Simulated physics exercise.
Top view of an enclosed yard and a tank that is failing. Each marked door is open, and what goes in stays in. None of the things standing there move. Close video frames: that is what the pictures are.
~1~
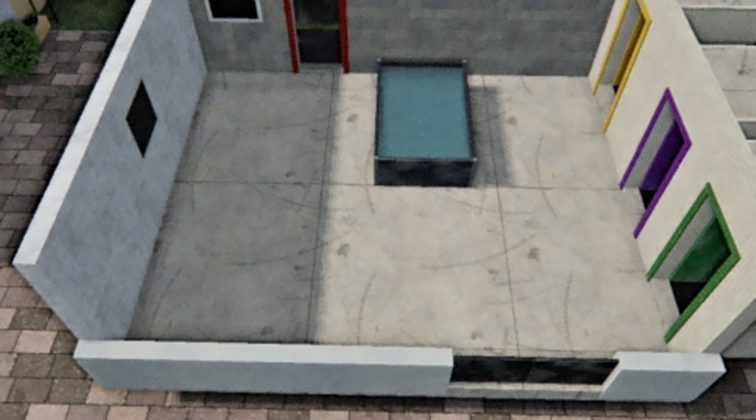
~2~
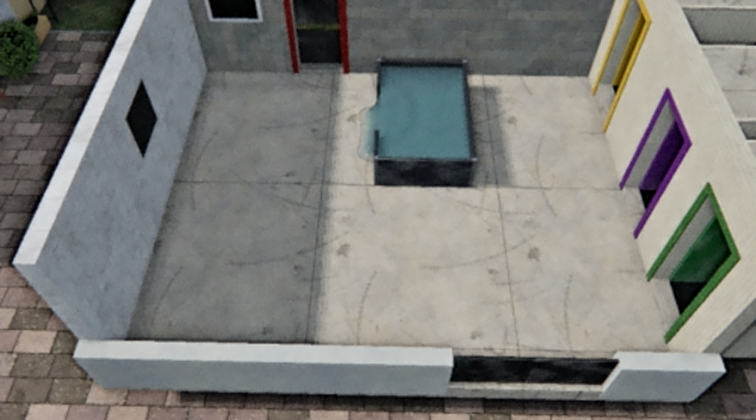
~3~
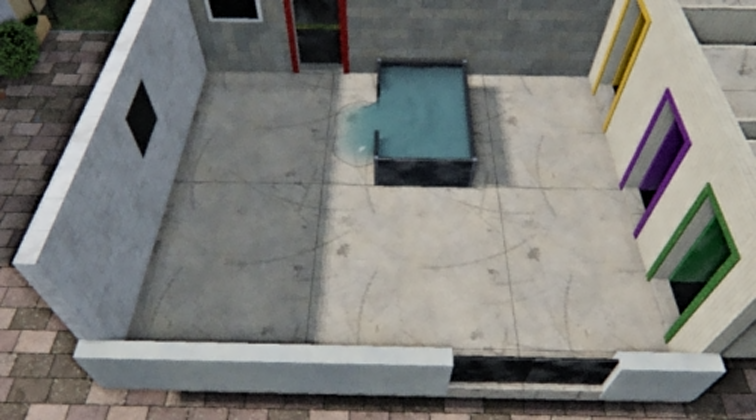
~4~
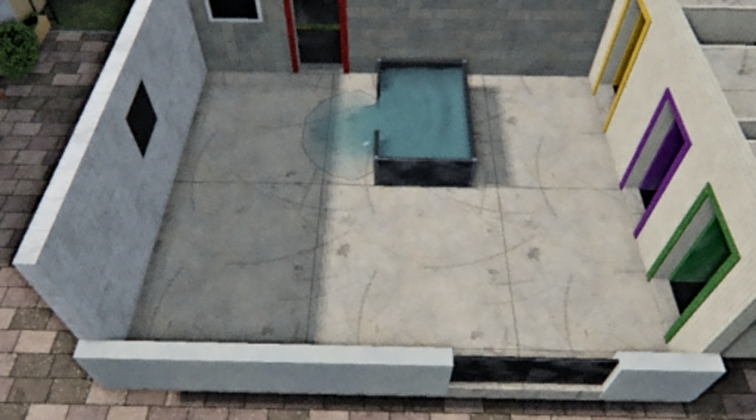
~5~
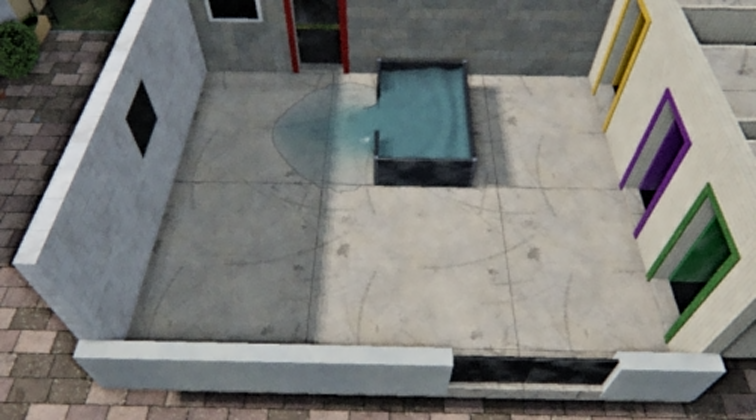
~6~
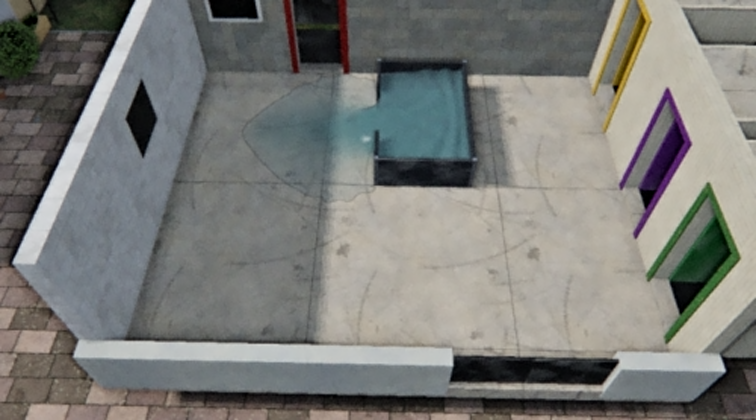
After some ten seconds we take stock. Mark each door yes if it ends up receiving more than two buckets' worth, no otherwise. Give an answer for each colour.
Purple door - no, yellow door - no, green door - no, red door - yes.
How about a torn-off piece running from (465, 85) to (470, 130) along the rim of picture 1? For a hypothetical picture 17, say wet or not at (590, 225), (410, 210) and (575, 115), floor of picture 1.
Point by point: Swamped, untouched and swamped.
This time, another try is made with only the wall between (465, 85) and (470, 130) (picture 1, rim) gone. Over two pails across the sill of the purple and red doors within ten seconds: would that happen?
The purple door tops the limit, while the red door stays within the limit.
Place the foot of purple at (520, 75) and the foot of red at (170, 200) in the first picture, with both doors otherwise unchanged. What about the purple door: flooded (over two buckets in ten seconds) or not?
Well, the way I see it, the purple door stays short of the threshold.
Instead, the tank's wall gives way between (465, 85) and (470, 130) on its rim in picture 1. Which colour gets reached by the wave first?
I say the one in yellow.
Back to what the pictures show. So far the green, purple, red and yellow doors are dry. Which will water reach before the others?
My pick for first is the red door.
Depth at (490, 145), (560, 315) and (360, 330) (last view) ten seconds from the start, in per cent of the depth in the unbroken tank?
I'd say around 0 per cent, then 4 per cent, then 10 per cent.
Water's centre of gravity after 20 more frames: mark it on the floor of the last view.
I'd put my finger on (314, 147).
A moment on, water covers 25 % of the floor; the purple door not reached, the yellow door not reached, the green door not reached, the red door wet at the sill, nothing in.
Next, water covers 30 % of the floor; the purple door not reached, the yellow door not reached, the green door not reached, the red door under two buckets in.
Then, water covers 35 % of the floor; the purple door not reached, the yellow door not reached, the green door not reached, the red door under two buckets in.
Later, water covers 50 % of the floor; the purple door not reached, the yellow door not reached, the green door not reached, the red door over two buckets in.
In the end, water covers 85 % of the floor; the purple door wet at the sill, nothing in, the yellow door wet at the sill, nothing in, the green door wet at the sill, nothing in, the red door far over two buckets in.
